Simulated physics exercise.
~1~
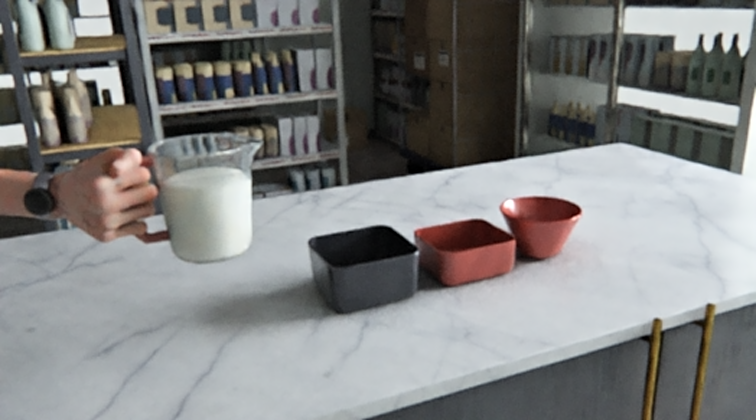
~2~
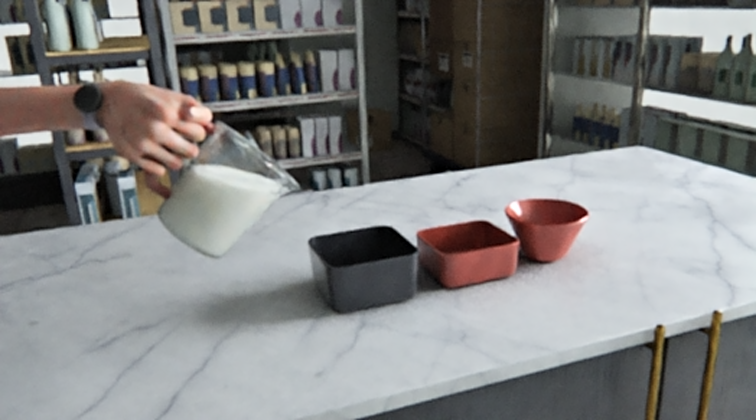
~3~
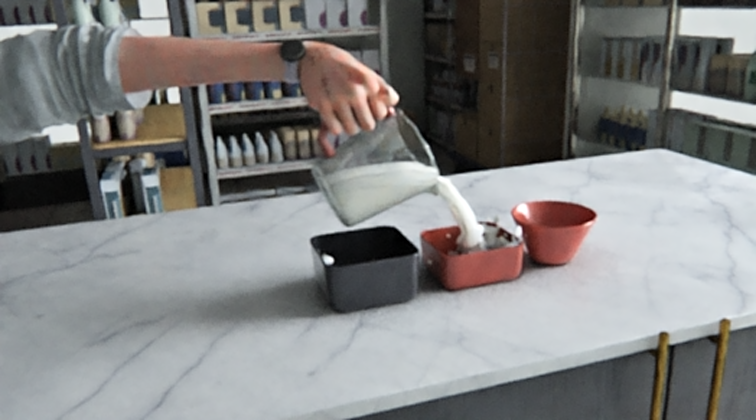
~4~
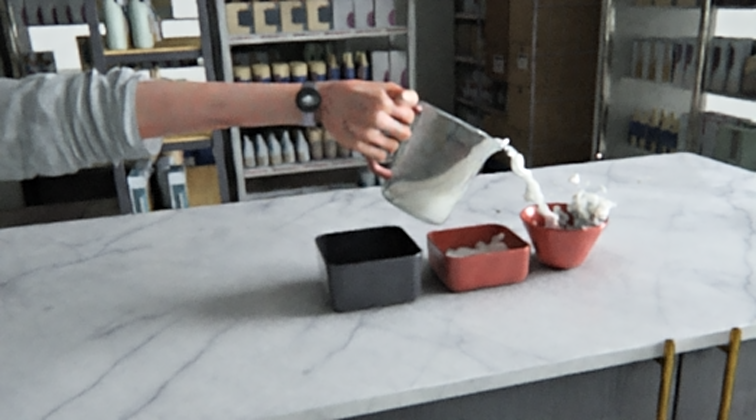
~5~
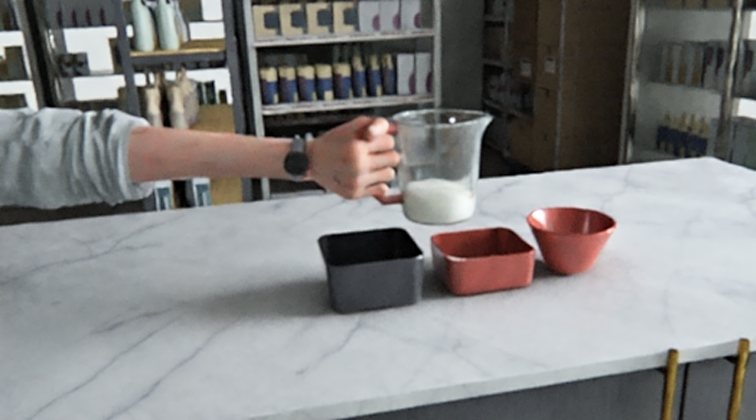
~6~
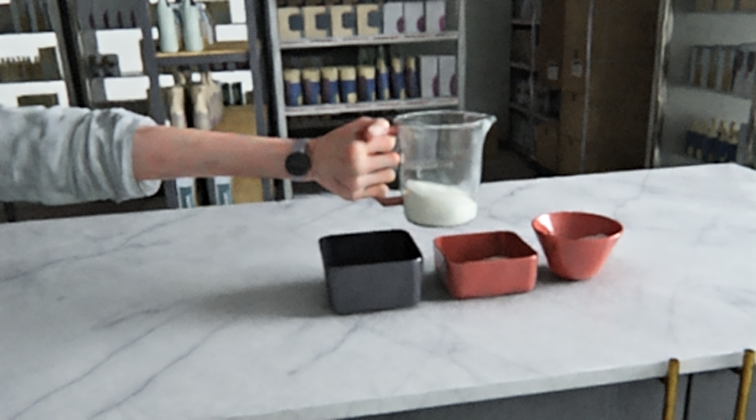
On a marble counter, a hand tilts a pitcher, pouring milk into two red containers, skipping the black one, then levels it.
